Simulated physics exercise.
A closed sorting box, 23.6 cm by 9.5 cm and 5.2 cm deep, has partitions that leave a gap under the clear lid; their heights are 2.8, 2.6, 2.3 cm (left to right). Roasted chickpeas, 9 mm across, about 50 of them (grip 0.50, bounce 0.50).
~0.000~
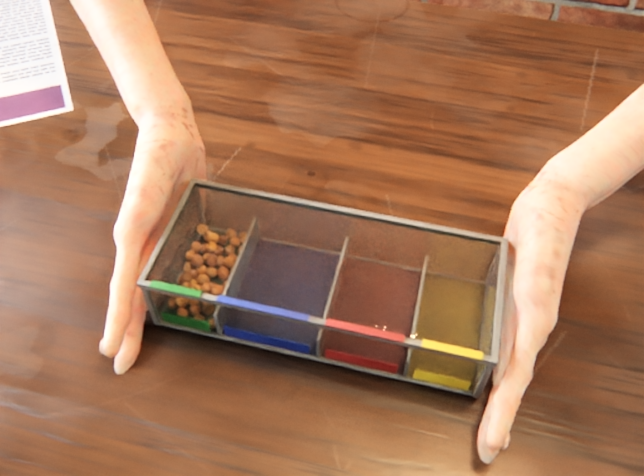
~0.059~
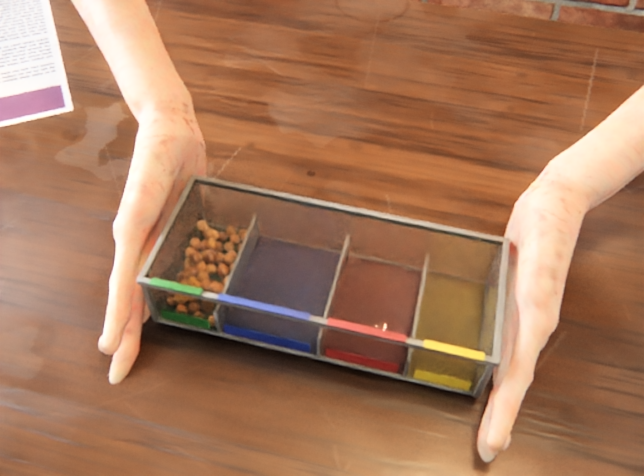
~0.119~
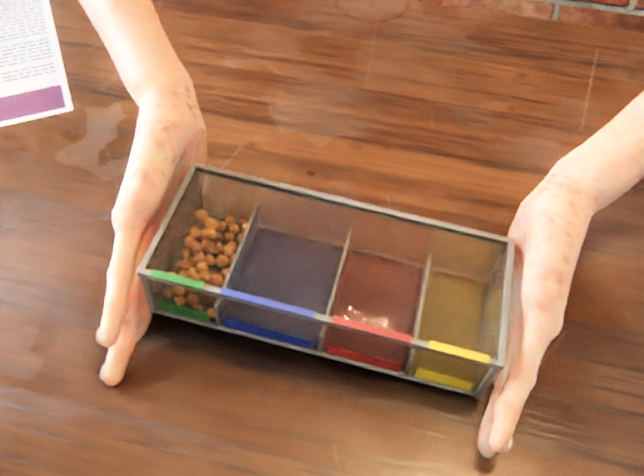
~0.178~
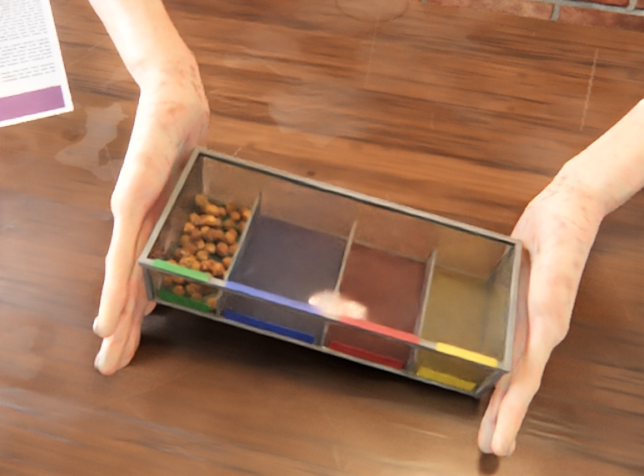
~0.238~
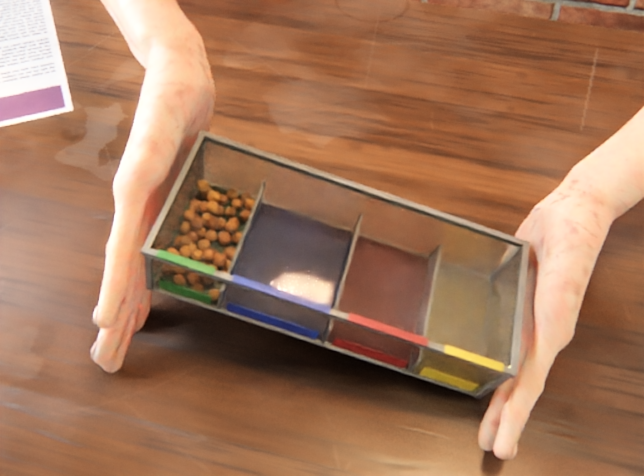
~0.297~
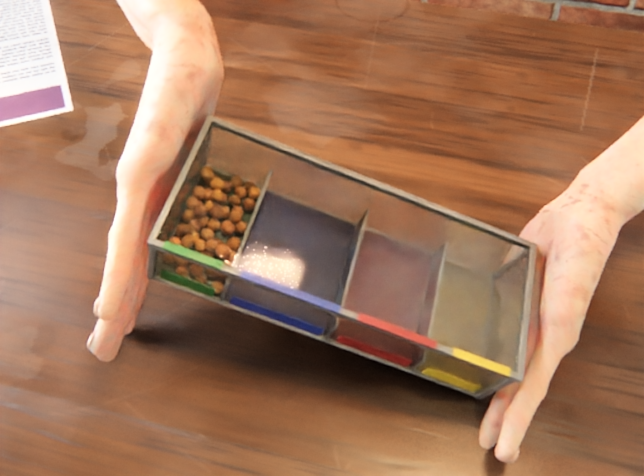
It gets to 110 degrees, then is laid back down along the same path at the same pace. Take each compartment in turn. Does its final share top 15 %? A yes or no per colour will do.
Red: No. Blue: No. Green: No. Yellow: Yes.
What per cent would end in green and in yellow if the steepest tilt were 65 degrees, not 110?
Shares: Green 100, yellow 0, in per cent.
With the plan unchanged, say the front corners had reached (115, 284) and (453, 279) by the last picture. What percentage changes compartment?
In that case about 0 percent.
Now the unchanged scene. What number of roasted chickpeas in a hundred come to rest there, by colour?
Red 5, blue 0, green 0, yellow 95.
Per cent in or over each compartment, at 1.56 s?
You'd find red at 10, blue at 45, green at 45 and yellow at 0 per cent.
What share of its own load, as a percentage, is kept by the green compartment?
Close to 0 in a hundred.
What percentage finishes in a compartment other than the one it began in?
Roughly 100 %.
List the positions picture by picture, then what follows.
In the first frame, box tilt 0 degrees, front corners at (145, 282) and (491, 358); green 100 %.
In the second frame, box tilt 1 degrees, front corners at (145, 279) and (493, 359).
In the third frame, box tilt 5 degrees, front corners at (145, 271) and (497, 362), lowest corner right front.
In the fourth frame, box tilt 9 degrees, front corners at (147, 260) and (504, 365), lowest corner right front.
In the fifth frame, box tilt 14 degrees, front corners at (150, 250) and (510, 370), lowest corner right front.
In the sixth frame, box tilt 18 degrees, front corners at (156, 241) and (516, 374), lowest corner right front; green 100 %. The box's pace is about 75 degrees a second.
Then, at 1.56 s, tilt 110 degrees; red 10 %, blue 45 %, green 45 %.
Then, at 2.40 s, tilt 49 degrees; red 5 %, yellow 95 %.
Then, at 3.25 s, tilt 0 degrees; red 5 %, yellow 95 %.
By 3.8 s all is still; red 5 %, blue 0 %, green 0 %, yellow 95 %.
